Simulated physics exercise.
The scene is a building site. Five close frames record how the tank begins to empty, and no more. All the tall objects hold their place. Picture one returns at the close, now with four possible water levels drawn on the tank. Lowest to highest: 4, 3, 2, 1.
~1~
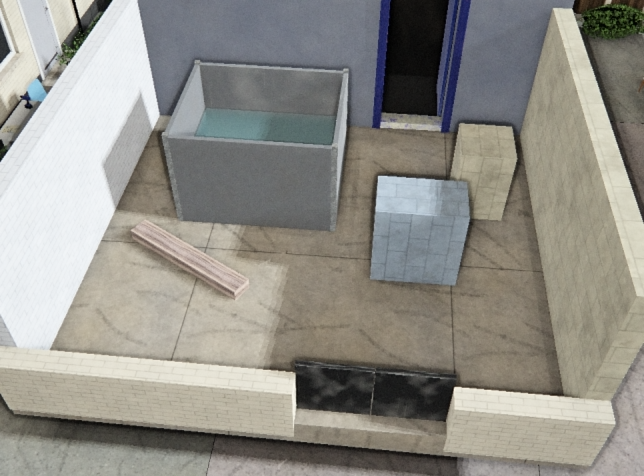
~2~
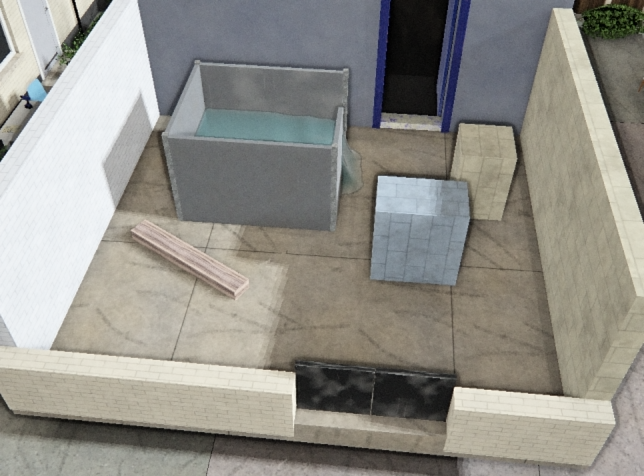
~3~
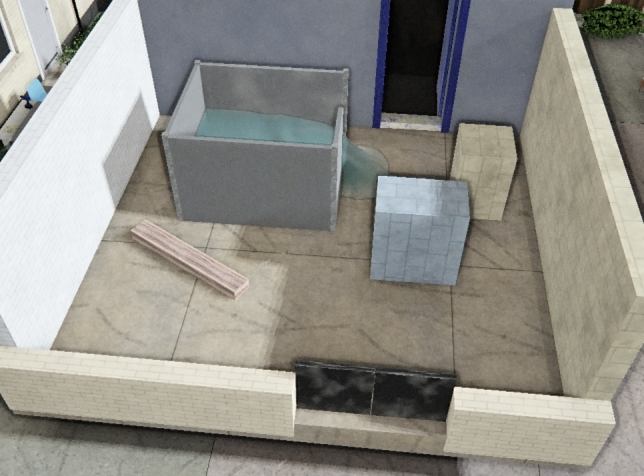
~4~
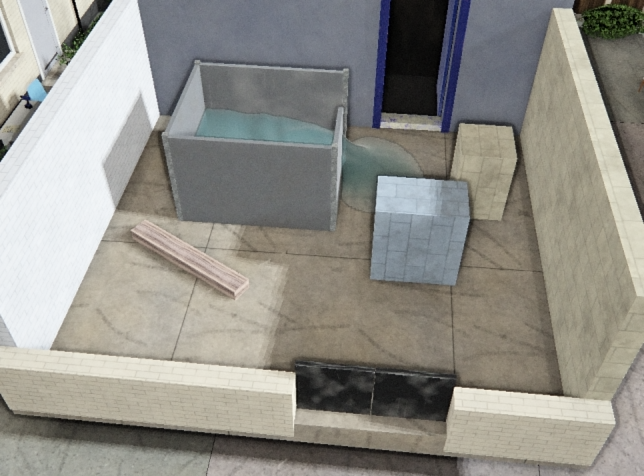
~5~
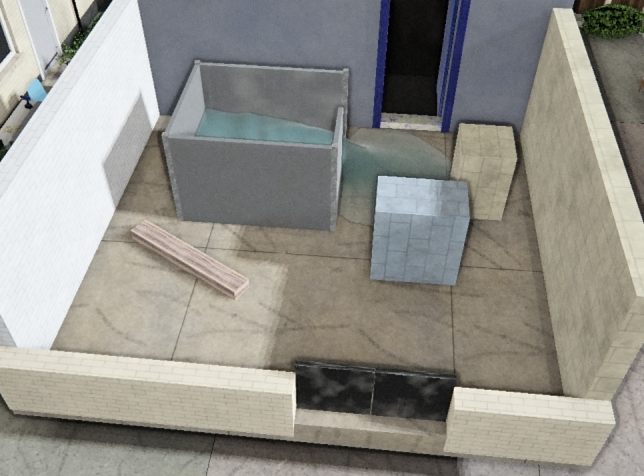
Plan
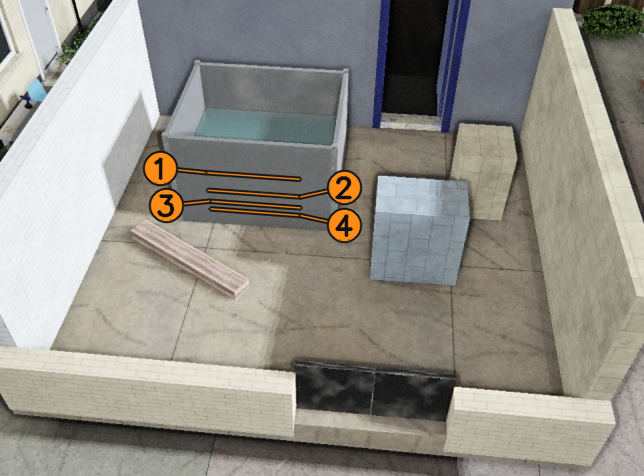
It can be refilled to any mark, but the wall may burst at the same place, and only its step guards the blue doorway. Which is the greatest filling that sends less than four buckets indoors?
The answer is line 3.
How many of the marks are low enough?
Two of the four.
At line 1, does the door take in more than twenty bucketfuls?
Yes.
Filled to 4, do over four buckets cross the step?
No, not at all.
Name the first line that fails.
Here it is line 2.
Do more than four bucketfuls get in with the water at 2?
Yes.
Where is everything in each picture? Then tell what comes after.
Water in the tank at rest, its middle at (264, 145); foot of the blue doorway at (410, 129); shut gate at (374, 377).
Water covers 1 % of the ground, its front hidden from here.
Water covers 3 % of the ground and shows as far out as (361, 193).
Water covers 6 % of the ground and shows as far out as (374, 144).
Water covers 11 % of the ground and shows as far out as (420, 145).
On the marked copy, 1 at (252, 175); 2 at (253, 193); 3 at (254, 204); 4 at (255, 212); from the bottom up 4, 3, 2, 1.
If 1 is chosen, dozens of bucketfuls pour in.
If 2 is chosen, about 10 bucketfuls get in.
If 3 is chosen, a bucket or two gets in.
If 4 is chosen, nothing gets over.
